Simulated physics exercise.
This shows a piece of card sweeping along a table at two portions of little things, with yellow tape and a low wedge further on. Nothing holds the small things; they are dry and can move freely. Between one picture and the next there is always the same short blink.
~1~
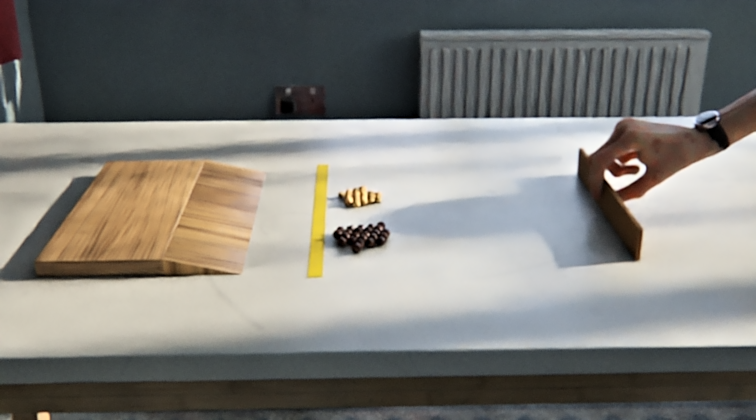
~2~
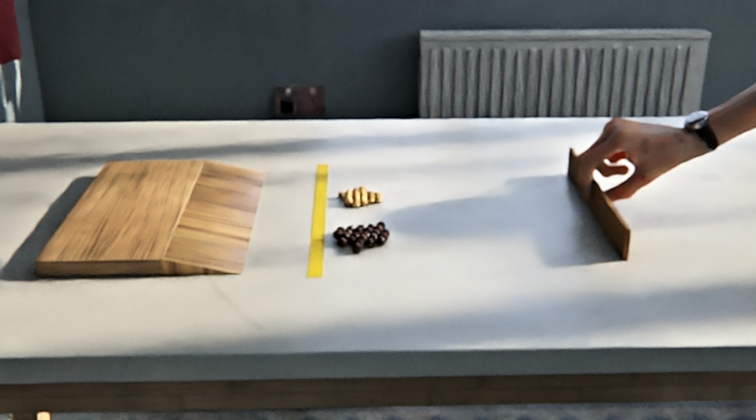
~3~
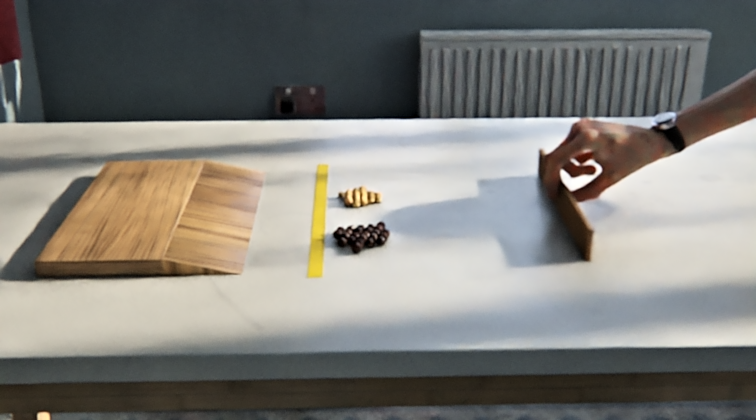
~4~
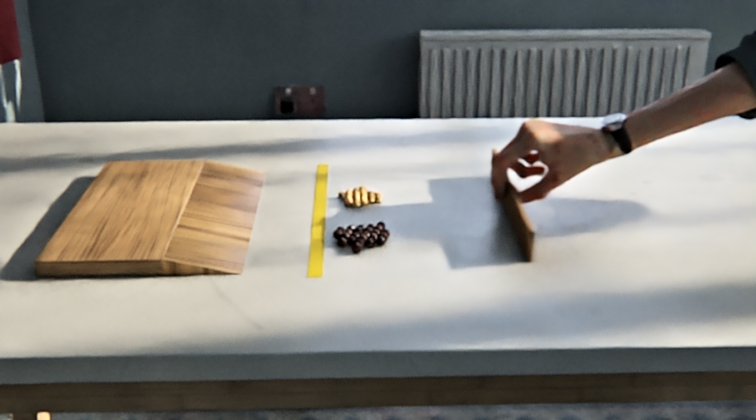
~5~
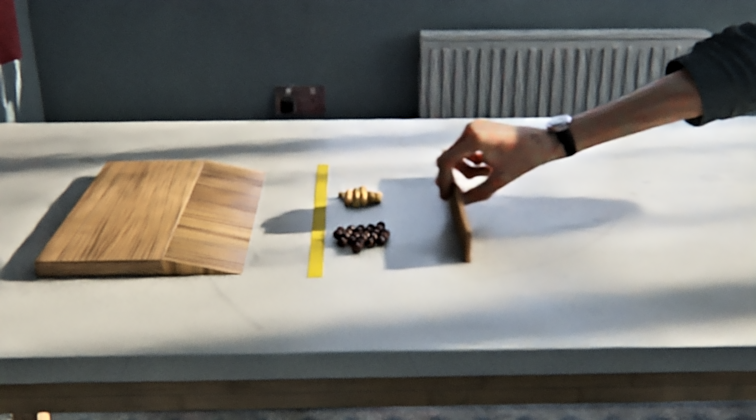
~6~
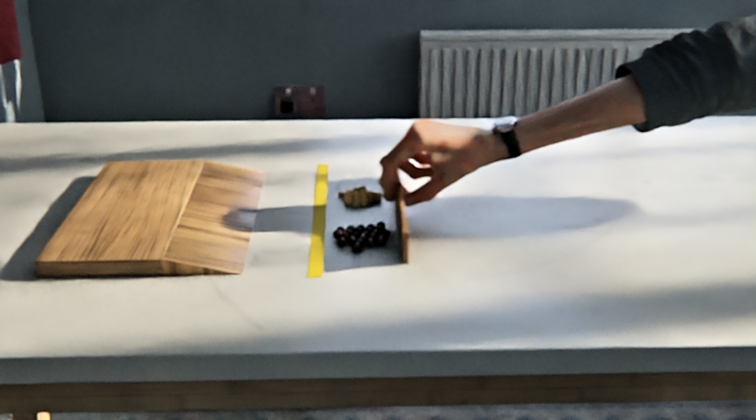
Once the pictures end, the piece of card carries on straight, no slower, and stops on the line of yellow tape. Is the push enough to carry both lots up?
So the front portion gets pieces to the top, and the back portion gets pieces to the top.
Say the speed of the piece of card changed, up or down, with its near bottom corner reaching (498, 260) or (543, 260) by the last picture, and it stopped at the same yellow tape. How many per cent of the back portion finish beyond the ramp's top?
About 0 % the first time, about 0 % the second.
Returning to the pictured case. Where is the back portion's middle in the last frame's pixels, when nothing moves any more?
I'd say somewhere about (81, 194).
Then, 0.06 s past the last view, piece of card still moving, near (341, 187); front portion all short of the ramp; back portion all short of the ramp.
Then, 0.14 s past the last view, piece of card stopped at the yellow tape; front portion about half on the ramp, about half short of the ramp; back portion all short of the ramp.
Then, 0.42 s past the last view, piece of card stopped at the yellow tape; front portion all past the top; back portion all past the top.
Finally, piece of card stopped at the yellow tape; front portion all past the top; back portion all past the top.
